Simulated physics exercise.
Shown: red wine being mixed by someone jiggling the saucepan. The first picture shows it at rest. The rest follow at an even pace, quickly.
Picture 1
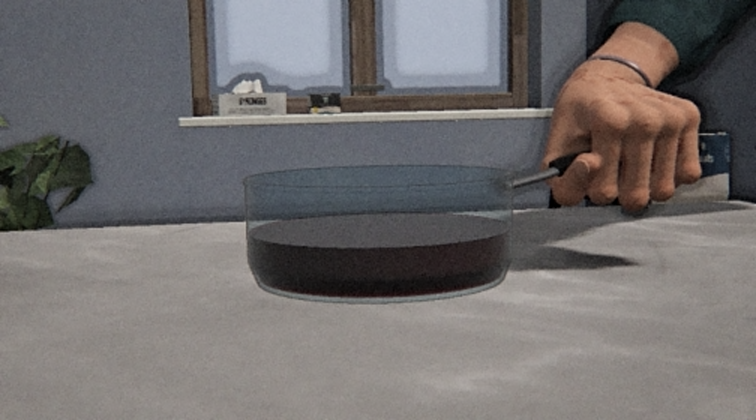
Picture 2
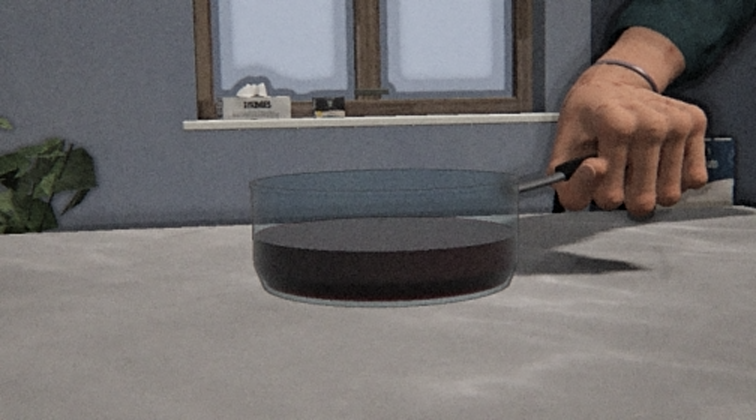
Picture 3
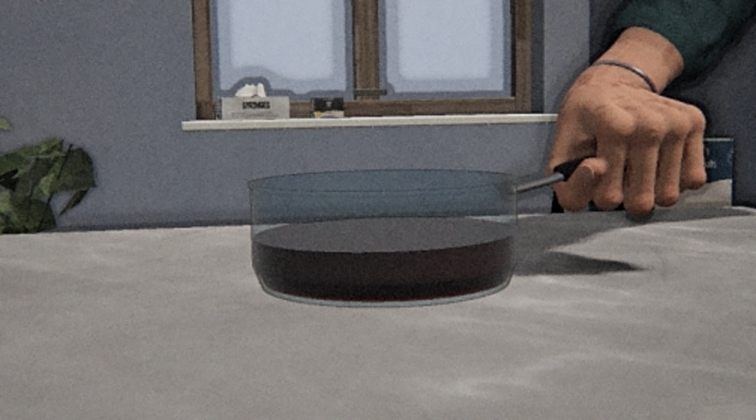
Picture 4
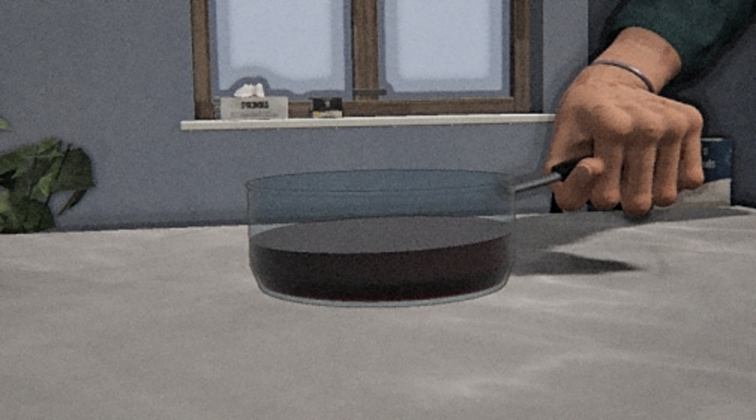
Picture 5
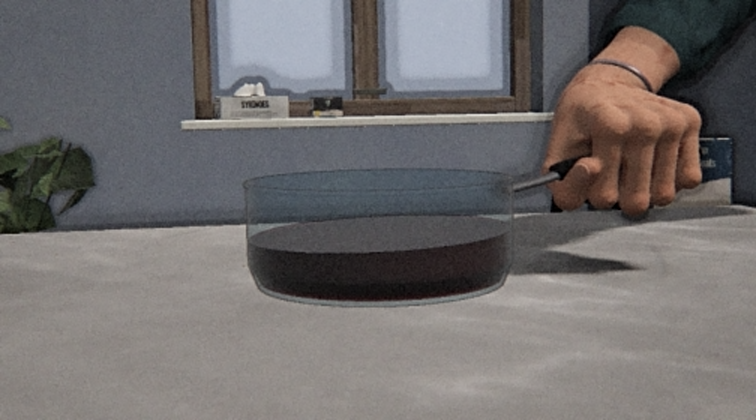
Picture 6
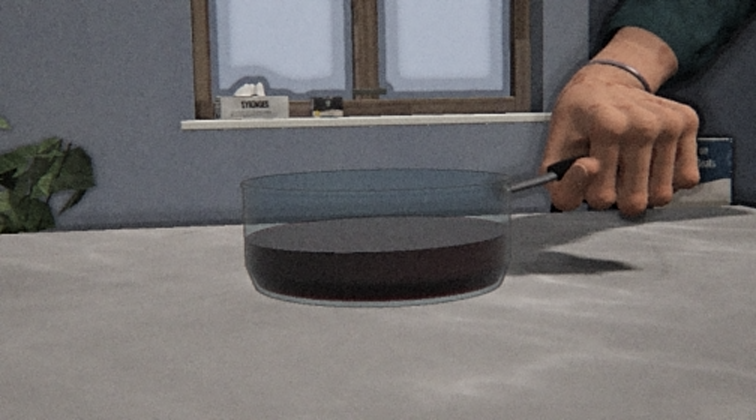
A clear saucepan about half full of dark red liquid shifted very slightly right, then crept back left as a hand gripped its handle on the gray surface, the liquid staying about level.
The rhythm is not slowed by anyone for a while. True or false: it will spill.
False.
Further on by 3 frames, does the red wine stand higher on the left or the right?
That would be on the left flank.
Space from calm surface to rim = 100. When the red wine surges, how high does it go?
The peak comes to roughly 30 percent.
Next, the highest wave so far stays far below the rim.
After that, the highest wave so far climbs under half way to the rim.
Finally, the highest wave so far climbs under half way to the rim; nothing has left it.
